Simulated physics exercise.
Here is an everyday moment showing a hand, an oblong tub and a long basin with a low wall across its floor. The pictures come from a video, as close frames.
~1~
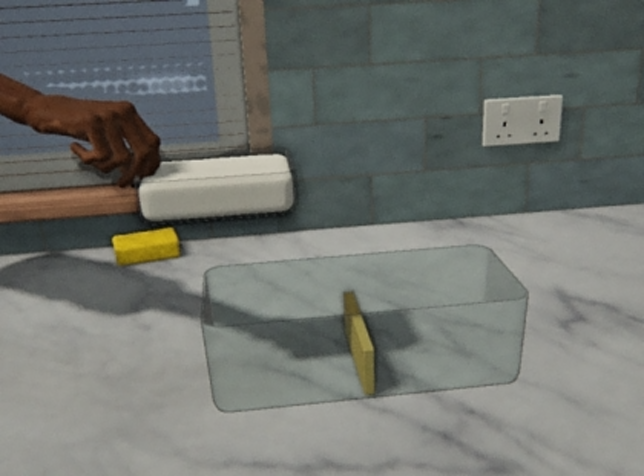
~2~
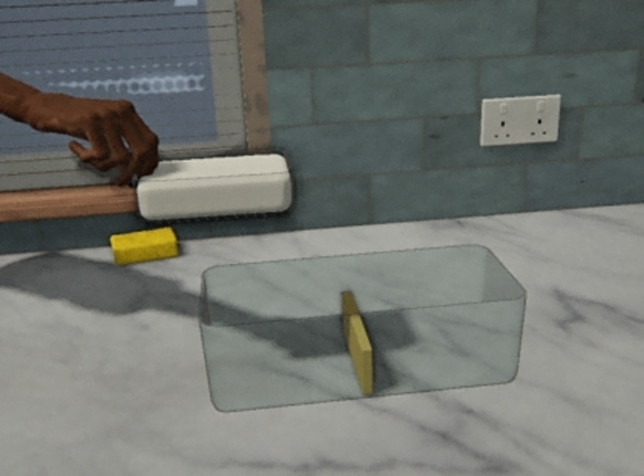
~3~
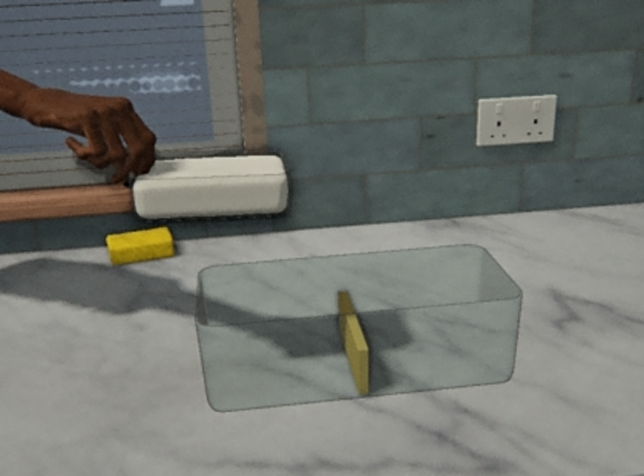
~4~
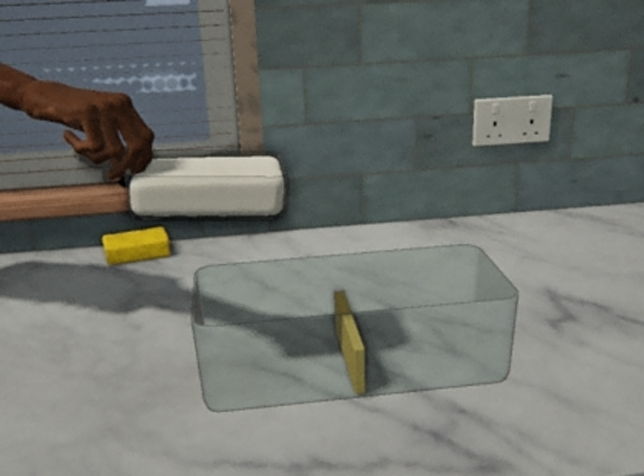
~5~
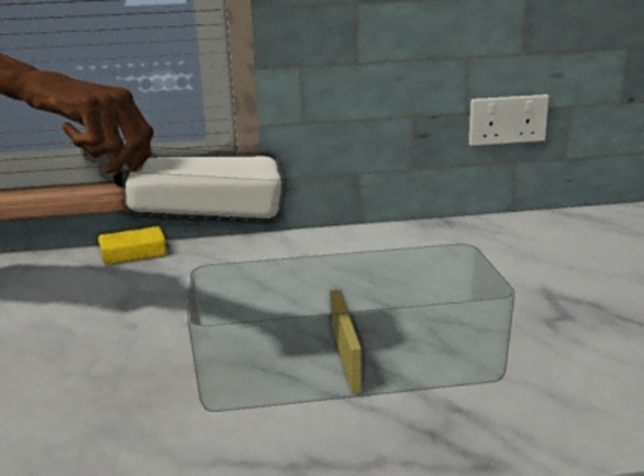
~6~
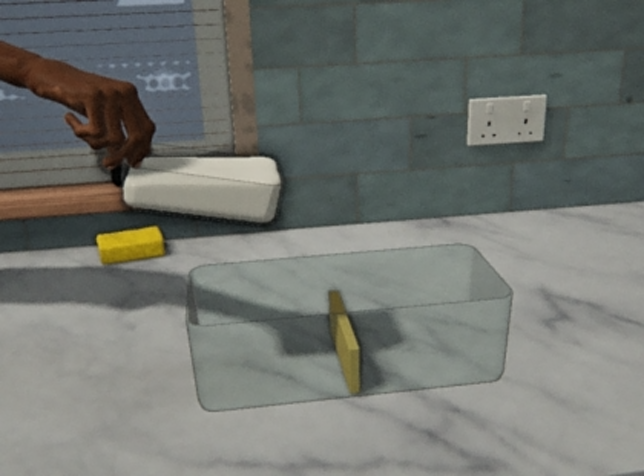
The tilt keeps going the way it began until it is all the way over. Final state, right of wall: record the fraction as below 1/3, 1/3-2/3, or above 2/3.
The portion right of the wall will reach one third yet stay within two thirds.
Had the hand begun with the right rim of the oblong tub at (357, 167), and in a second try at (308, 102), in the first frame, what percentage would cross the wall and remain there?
First try 85 %, second try 70 %.
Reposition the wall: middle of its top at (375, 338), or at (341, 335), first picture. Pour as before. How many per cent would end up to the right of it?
Well, it's close to 25 per cent for the first one, then 70 per cent for the other.
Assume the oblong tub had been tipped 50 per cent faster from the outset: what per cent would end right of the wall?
About 35 per cent.
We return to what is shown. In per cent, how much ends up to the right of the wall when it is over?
Around 45 %.
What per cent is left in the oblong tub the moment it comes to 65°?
It works out to close to 15 percent.
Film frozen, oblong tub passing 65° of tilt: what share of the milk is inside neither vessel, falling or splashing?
35 %.
A moment on, the oblong tub is tipped part way and 16 per cent is still to pour, 15 is left of the wall and 32 right of it.
Next, the oblong tub is tipped on its side and 3 per cent is still to pour, 45 is left of the wall and 46 right of it.
Then the oblong tub is tipped right over and 0 per cent is still to pour, 51 is left of the wall and 46 right of it.
Later the oblong tub is tipped right over and 0 per cent is still to pour, 51 is left of the wall and 46 right of it.
In the end 51 per cent lies left of the wall, 46 right of it and 3 outside.
